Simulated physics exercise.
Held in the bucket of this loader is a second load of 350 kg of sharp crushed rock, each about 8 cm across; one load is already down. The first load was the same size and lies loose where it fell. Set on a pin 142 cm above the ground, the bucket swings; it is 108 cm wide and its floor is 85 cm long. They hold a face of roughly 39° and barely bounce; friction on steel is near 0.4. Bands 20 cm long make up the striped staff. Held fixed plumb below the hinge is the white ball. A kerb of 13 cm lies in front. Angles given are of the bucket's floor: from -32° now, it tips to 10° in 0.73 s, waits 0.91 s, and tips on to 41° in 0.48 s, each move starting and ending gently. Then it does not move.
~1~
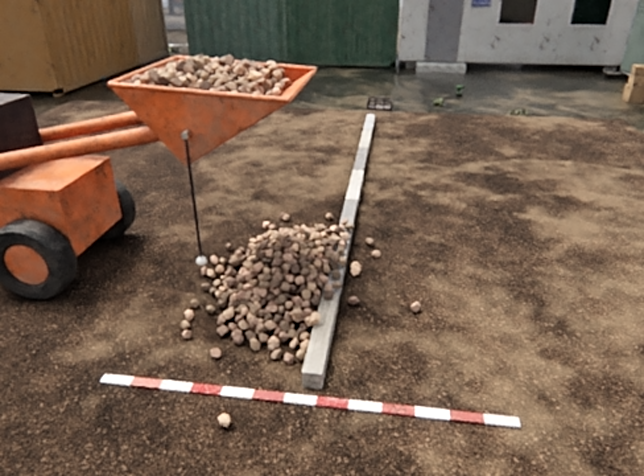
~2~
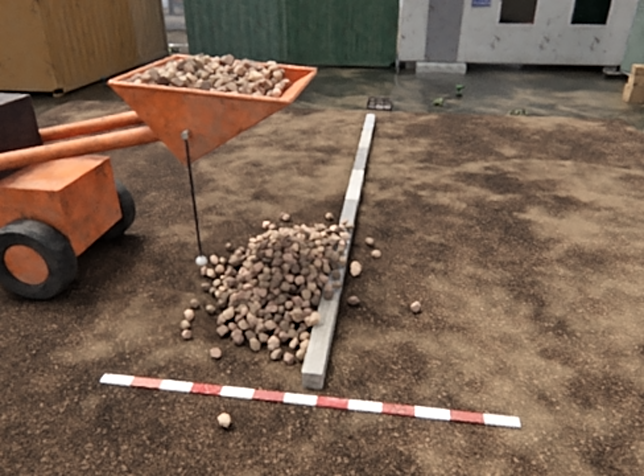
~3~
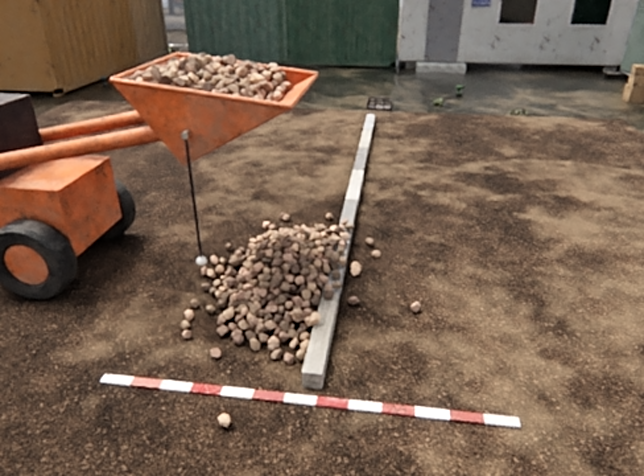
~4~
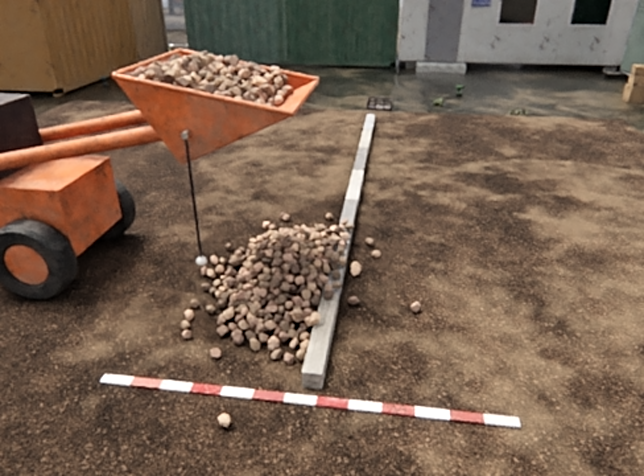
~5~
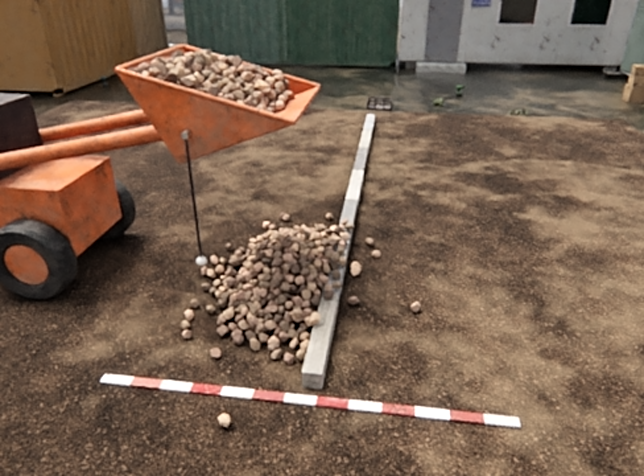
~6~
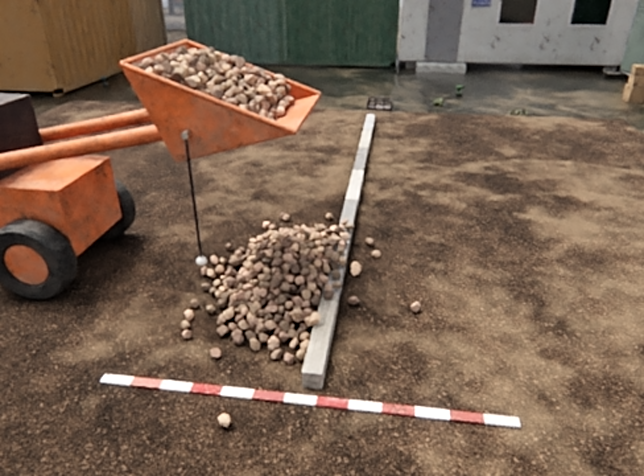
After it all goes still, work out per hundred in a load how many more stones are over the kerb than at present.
Around 57 stones per hundred.
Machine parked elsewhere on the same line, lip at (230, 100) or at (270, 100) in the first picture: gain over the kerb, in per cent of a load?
Some 10 percent first and 40 percent second.
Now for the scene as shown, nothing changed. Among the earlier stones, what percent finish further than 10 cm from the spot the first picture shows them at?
The answer is about 0 per cent.
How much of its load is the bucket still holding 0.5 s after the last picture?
I'd say about 100 per cent.
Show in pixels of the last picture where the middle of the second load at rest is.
Near (351, 273).
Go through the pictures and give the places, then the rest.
In the first frame, the bucket is at -32°, its lip at (289, 101); the top of the load is at (199, 63). The earlier load is highest near (288, 254), 29 cm above ground level, 99 % on this side of the kerb, 1 % over the kerb.
In the second frame, the bucket is at -31°, its lip at (290, 102); the top of the load is at (195, 63).
In the third frame, the bucket is at -29°, its lip at (291, 107); the top of the load is at (195, 63).
The fourth frame shows lip at (293, 114), floor tilted -25°, highest stones at (197, 60).
The fifth frame shows lip at (295, 123), floor tilted -21°, highest stones at (193, 58).
In the sixth frame, the bucket is at -16°, its lip at (296, 132); the top of the load is at (187, 57).
Then, 0.2 s after the last picture the floor is at 4°; in per cent of one load, 100 in the bucket, 99 on this side of the kerb, 1 over the kerb; the foremost stones are at (364, 264).
Then, 0.5 s after the last picture the floor is at 10°; in per cent of one load, 100 in the bucket, 99 on this side of the kerb, 1 over the kerb; the foremost stones are at (364, 264).
Then, 2.3 s after the last picture the floor is at 41°; in per cent of one load, 20 in the bucket, 170 on this side of the kerb, 10 over the kerb; the foremost stones are at (422, 276).
Then, 4.9 s after the last picture the floor is at 41°; in per cent of one load, 0 in the bucket, 142 on this side of the kerb, 58 over the kerb; the foremost stones are at (462, 297). Net gain over the kerb, 57.
